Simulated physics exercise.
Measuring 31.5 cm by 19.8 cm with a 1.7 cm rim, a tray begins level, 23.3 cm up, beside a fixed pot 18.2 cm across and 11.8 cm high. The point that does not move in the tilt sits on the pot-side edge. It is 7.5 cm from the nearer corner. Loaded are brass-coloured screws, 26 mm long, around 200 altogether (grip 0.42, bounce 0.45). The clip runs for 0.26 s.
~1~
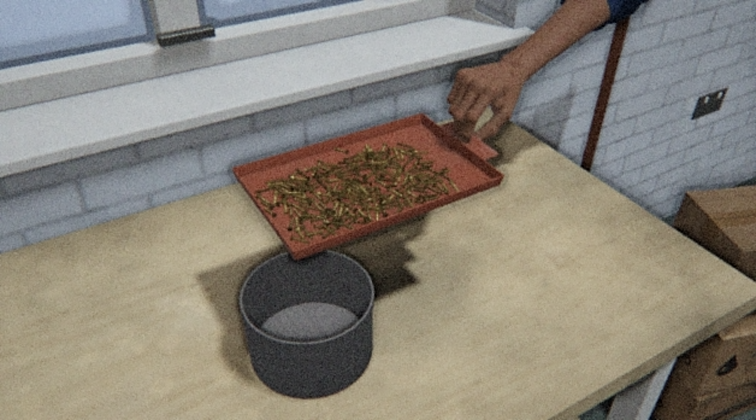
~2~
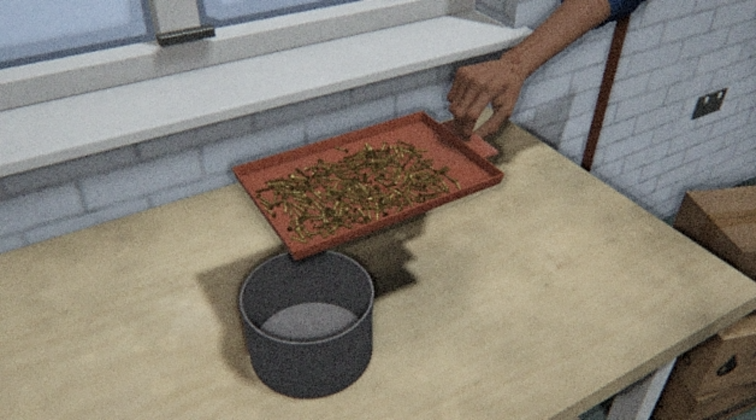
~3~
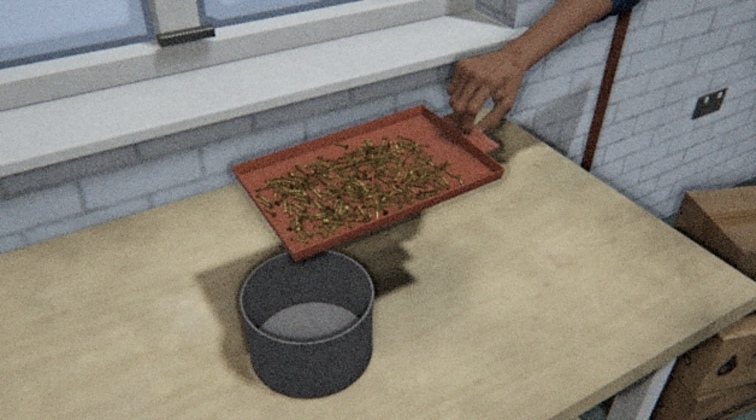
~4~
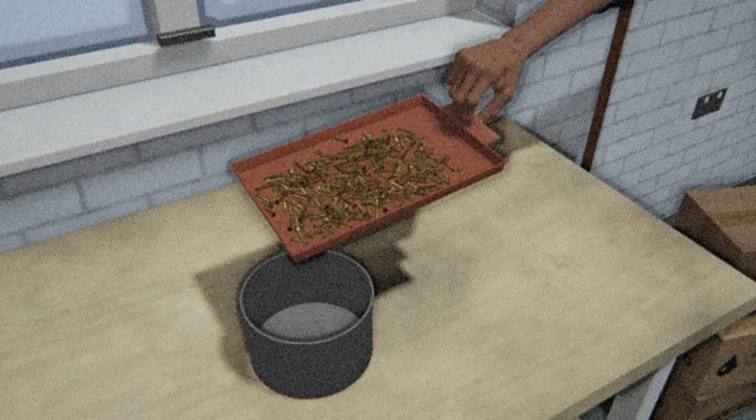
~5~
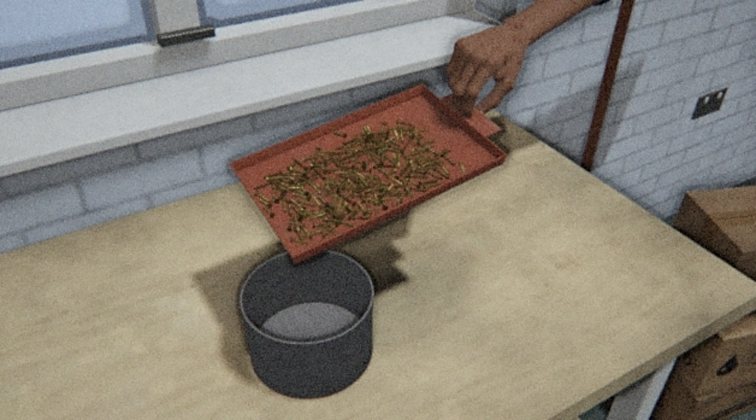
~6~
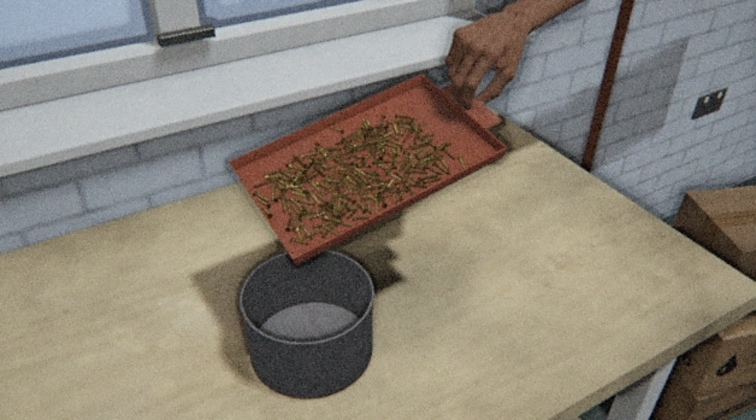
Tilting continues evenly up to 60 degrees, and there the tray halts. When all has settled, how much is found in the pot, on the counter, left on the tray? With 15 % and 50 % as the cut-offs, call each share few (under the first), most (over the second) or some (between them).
My estimate: Pot: Some, counter: Some, tray: Some.
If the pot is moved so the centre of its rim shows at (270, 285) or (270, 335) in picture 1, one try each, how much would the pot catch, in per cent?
Near 15 and 50 percent, one try each.
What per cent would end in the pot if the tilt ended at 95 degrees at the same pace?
It would land at about 75 percent.
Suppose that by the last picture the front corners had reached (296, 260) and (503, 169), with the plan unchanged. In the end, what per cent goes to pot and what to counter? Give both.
Pot: 20, counter: 15.
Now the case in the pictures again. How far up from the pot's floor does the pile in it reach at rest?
Roughly 1.5 cm up.
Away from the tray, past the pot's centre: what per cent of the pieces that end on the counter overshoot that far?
I'd put it at close to 100 per cent.
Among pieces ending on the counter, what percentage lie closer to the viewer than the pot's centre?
Share: Roughly 100 %.
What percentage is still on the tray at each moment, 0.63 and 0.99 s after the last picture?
In order, 100 and 65.
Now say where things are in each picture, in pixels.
In the first picture, tray tilt 0 degrees, front corners at (295, 249) and (501, 175); middle of the pieces at (362, 187); pot at (307, 292).
In the second picture, tray tilt 1 degrees, front corners at (295, 249) and (501, 173); middle of the pieces at (362, 186).
In the third picture, tray tilt 3 degrees, front corners at (295, 251) and (502, 168); middle of the pieces at (362, 184).
In the fourth picture, tray tilt 6 degrees, front corners at (294, 252) and (503, 161), lowest corner left front; middle of the pieces at (361, 180).
In the fifth picture, tray tilt 9 degrees, front corners at (294, 254) and (503, 154), lowest corner left front; middle of the pieces at (361, 176).
In the sixth picture, tray tilt 12 degrees, front corners at (294, 256) and (504, 147), lowest corner left front; middle of the pieces at (360, 172); pot at (307, 292).
Then, 0.38 s after the last picture, tilt 36 degrees; the tray holds 100 %, the pot 0 %.
Then, 0.63 s after the last picture, tilt 51 degrees; the tray holds 100 %, the pot 0 %.
Then, 0.99 s after the last picture, tilt 60 degrees; the tray holds 65 %, the pot 15 %.
In the end, pot 35 %, counter 25 %, tray 40 %.
